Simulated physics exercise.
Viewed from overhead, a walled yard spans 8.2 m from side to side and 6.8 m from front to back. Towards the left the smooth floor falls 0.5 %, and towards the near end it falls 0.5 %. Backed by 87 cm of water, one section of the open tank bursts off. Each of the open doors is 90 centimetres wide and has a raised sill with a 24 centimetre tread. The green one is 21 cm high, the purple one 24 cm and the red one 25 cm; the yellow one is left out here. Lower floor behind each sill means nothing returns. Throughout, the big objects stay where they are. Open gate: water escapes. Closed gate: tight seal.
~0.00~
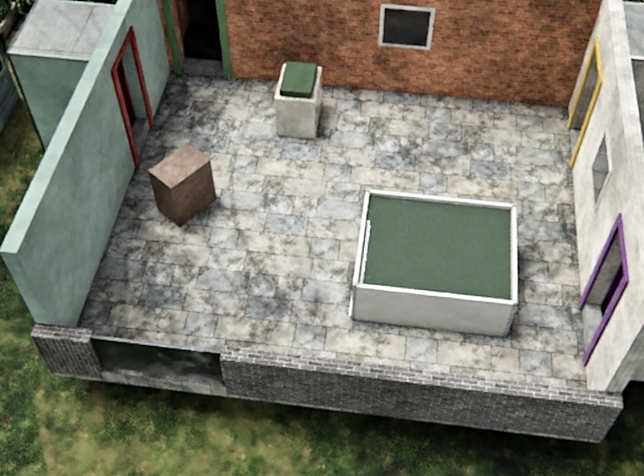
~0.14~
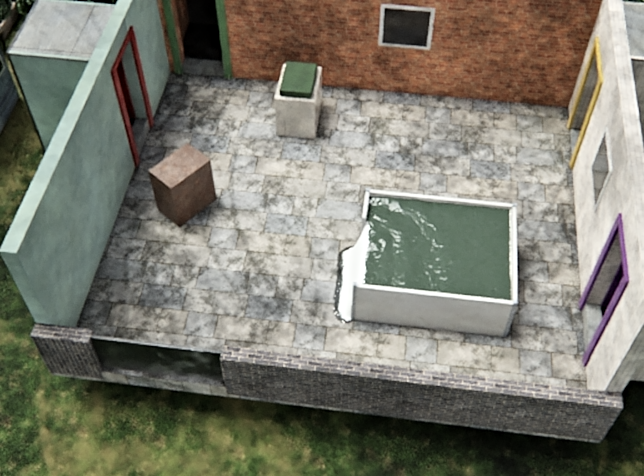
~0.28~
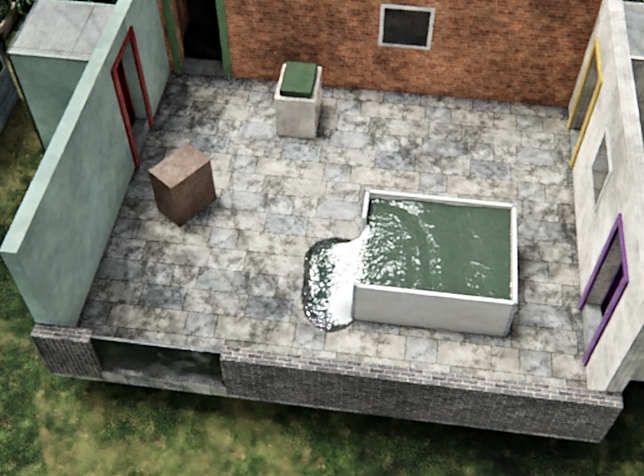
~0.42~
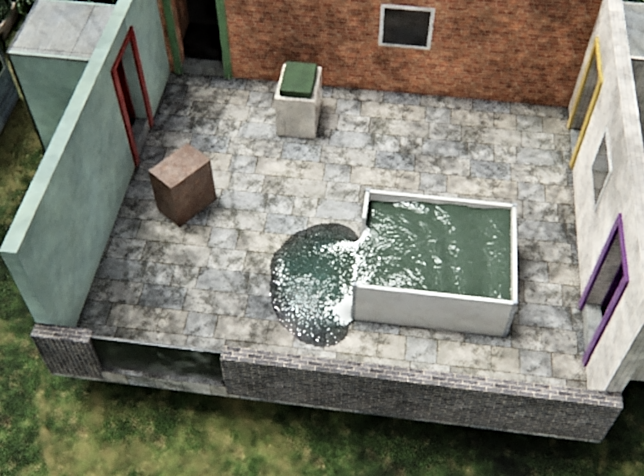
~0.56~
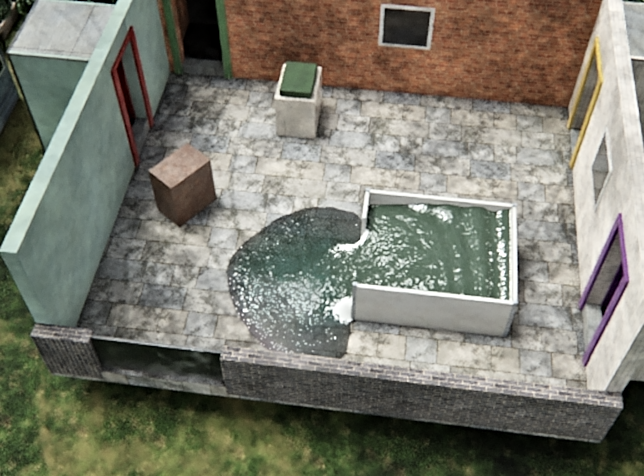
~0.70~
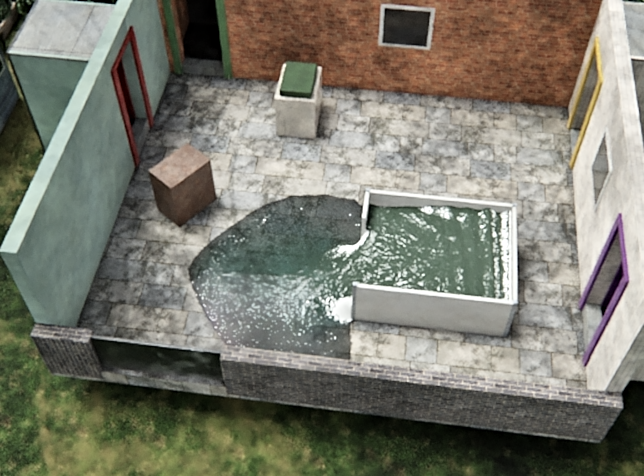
Walled paved yard seen from above, with water bursting from the left side of an open tank and spreading across the floor.
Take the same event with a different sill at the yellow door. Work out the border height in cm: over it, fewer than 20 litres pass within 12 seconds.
Border at about 6.5 cm.
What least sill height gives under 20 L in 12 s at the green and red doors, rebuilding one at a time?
Roughly 21 cm at green and 11.0 cm at red.
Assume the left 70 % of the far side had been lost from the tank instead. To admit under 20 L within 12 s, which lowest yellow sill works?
Close to 19 cm at the least.
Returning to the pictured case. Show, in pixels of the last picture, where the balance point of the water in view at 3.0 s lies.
I'd say around (268, 273).
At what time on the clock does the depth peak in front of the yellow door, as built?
That happens close to 9.5 s on the clock.
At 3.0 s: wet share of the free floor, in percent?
Some 45 per cent is wet.
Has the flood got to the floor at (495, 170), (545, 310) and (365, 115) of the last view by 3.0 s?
Listed order - unwetted, unwetted, unwetted.
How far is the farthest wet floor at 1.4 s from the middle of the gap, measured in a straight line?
It gets close to 4.8 metres out.
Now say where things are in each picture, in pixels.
The first picture shows the open tank at (437, 247) is whole and still, 87 cm deep; the yellow door at (584, 108) is dry.
In the second picture, water pours out at (360, 271) and has run 0.3 m, to (342, 263); about 10 cm deep outside, 87 cm at the back.
In the third picture, the front is at (309, 271), 0.9 m from the gap at (360, 274); 1.3 m2 of floor is wet, 87 cm left at the back.
In the fourth picture, water pours out at (360, 275) and has run 1.5 m, to (274, 267); about 11 cm deep outside, 86 cm at the back.
In the fifth picture, water pours out at (360, 275) and has run 2.2 m, to (232, 268); about 7 cm deep outside, 81 cm at the back.
In the sixth picture, the gap is at (360, 275), the front 2.8 m out at (195, 276); the back of the open tank holds 73 cm; 4.4 m in a straight line remain to the yellow door at (584, 108).
After 1.4 s water covers 30 % of the floor, deepest (46 cm) near (349, 290); it has not reached the yellow door.
After 3.0 s water covers 45 % of the floor, deepest (47 cm) near (136, 351); it has not reached the yellow door.
After 12.0 s water covers 100 % of the floor, deepest (12 cm) near (67, 353); 8 cm at the yellow door, 22 litres in over its 6 cm sill.
At the yellow door as built, the water arrived by 8.0 s and peaked near 11 cm at 9.6 s.
With a sill of 5 cm, 33 litres would have come in within the 12 s; with 8 cm, 7 litres. So under 20 litres takes about 6.5 cm.
